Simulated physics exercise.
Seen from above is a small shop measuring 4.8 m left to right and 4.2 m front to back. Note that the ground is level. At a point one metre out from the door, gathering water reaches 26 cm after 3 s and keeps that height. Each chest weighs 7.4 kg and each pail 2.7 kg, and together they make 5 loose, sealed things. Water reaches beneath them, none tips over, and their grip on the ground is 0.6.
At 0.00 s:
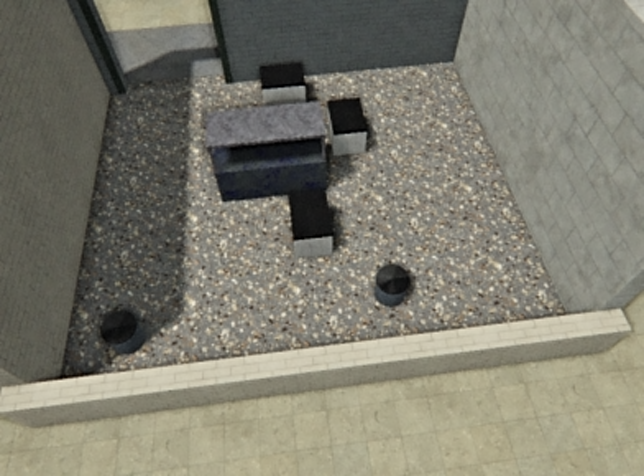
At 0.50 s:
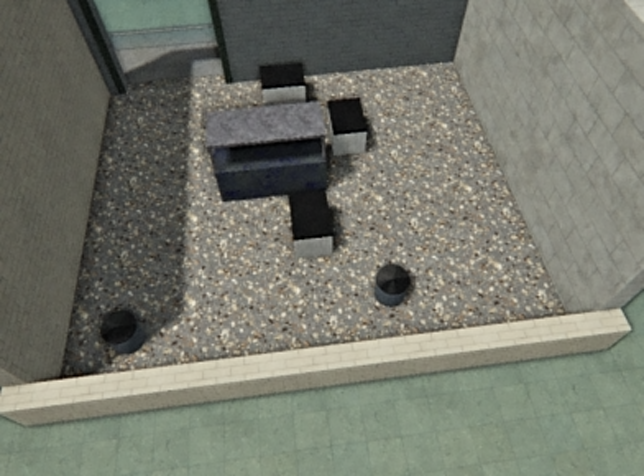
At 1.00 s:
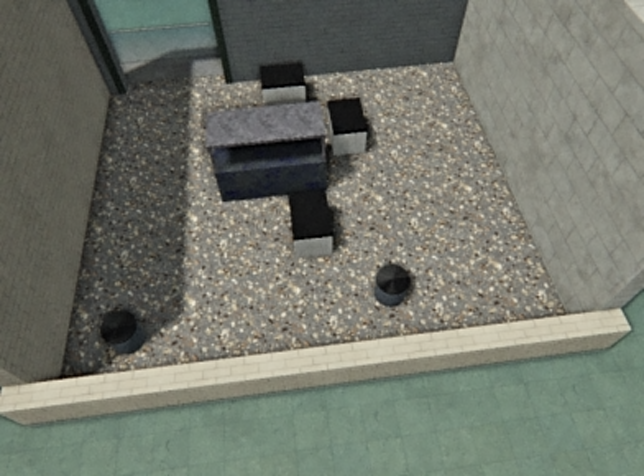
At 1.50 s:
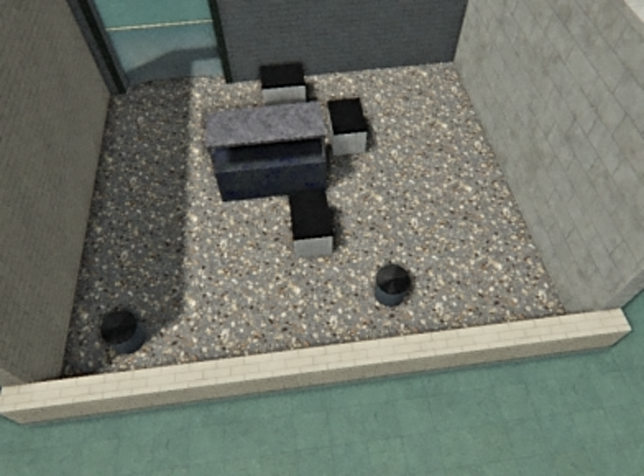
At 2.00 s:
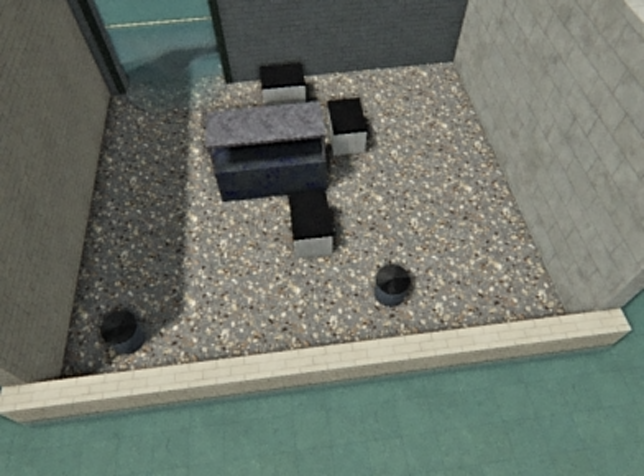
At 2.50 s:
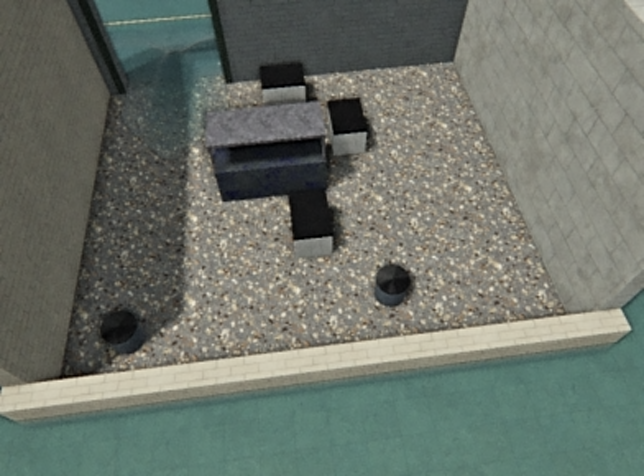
At the start, a walled, pebble-floored enclosure holding a dark table, several dark blocks and two round containers stands dry beside pale paving. Greenish water spreads over the paving outside, deepening in colour, then enters through the opening at upper left and creeps across the nearby pebbles, while the objects stay still.
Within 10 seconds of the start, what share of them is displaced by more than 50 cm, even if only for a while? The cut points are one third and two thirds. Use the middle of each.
The fraction is neither low nor high.
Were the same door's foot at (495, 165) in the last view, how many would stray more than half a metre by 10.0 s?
Result: 5.
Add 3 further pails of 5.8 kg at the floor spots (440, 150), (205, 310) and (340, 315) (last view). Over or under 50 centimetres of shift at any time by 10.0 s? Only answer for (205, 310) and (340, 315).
The first: Exceeds it. The second: Exceeds it.
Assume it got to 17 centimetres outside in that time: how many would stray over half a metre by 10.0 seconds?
With that change, 3 of them.
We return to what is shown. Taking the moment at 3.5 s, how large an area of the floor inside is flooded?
About 5.0 m2.
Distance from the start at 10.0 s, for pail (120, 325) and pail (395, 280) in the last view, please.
They sit 400 cm and 250 cm away, in the order given.
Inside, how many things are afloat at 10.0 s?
4 at that moment.
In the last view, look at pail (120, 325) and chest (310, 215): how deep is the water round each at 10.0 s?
Roughly 14 and 3 cm.
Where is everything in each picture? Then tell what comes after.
The first frame shows a chest at (282, 74), on the bottom; a chest at (347, 114), on the bottom; 0.0 m2 under water; 0 of 5 have shifted.
The second frame shows a chest at (282, 74) rests on the ground; a chest at (347, 114) rests on the ground; water covers 0.0 m2; 0 of 5 have shifted.
The third frame shows a chest at (282, 74), on the bottom; a chest at (347, 114) rests on the ground; 0.0 m2 under water; 0 of 5 have shifted.
The fourth frame shows a chest at (282, 74) rests on the ground; a chest at (347, 114), on the bottom; 0.0 m2 under water; 0 of 5 have shifted.
The fifth frame shows a chest at (282, 74) rests on the ground; a chest at (347, 114) rests on the ground; 0.4 m2 under water; 0 of 5 have shifted.
The sixth frame shows a chest at (282, 74), on the bottom; a chest at (347, 114), on the bottom; water covers 1.3 m2; 0 of 5 have shifted.
After 3.5 s 0 of 5 are over 50 cm from their spots; 0 afloat.
After 4.5 s 0 of 5 are over 50 cm from their spots; 0 afloat.
After 7.0 s 3 of 5 are over 50 cm from their spots; 1 afloat.
After 10.0 s 3 of 5 are over 50 cm from their spots, and 3 have been at some point; 4 afloat.
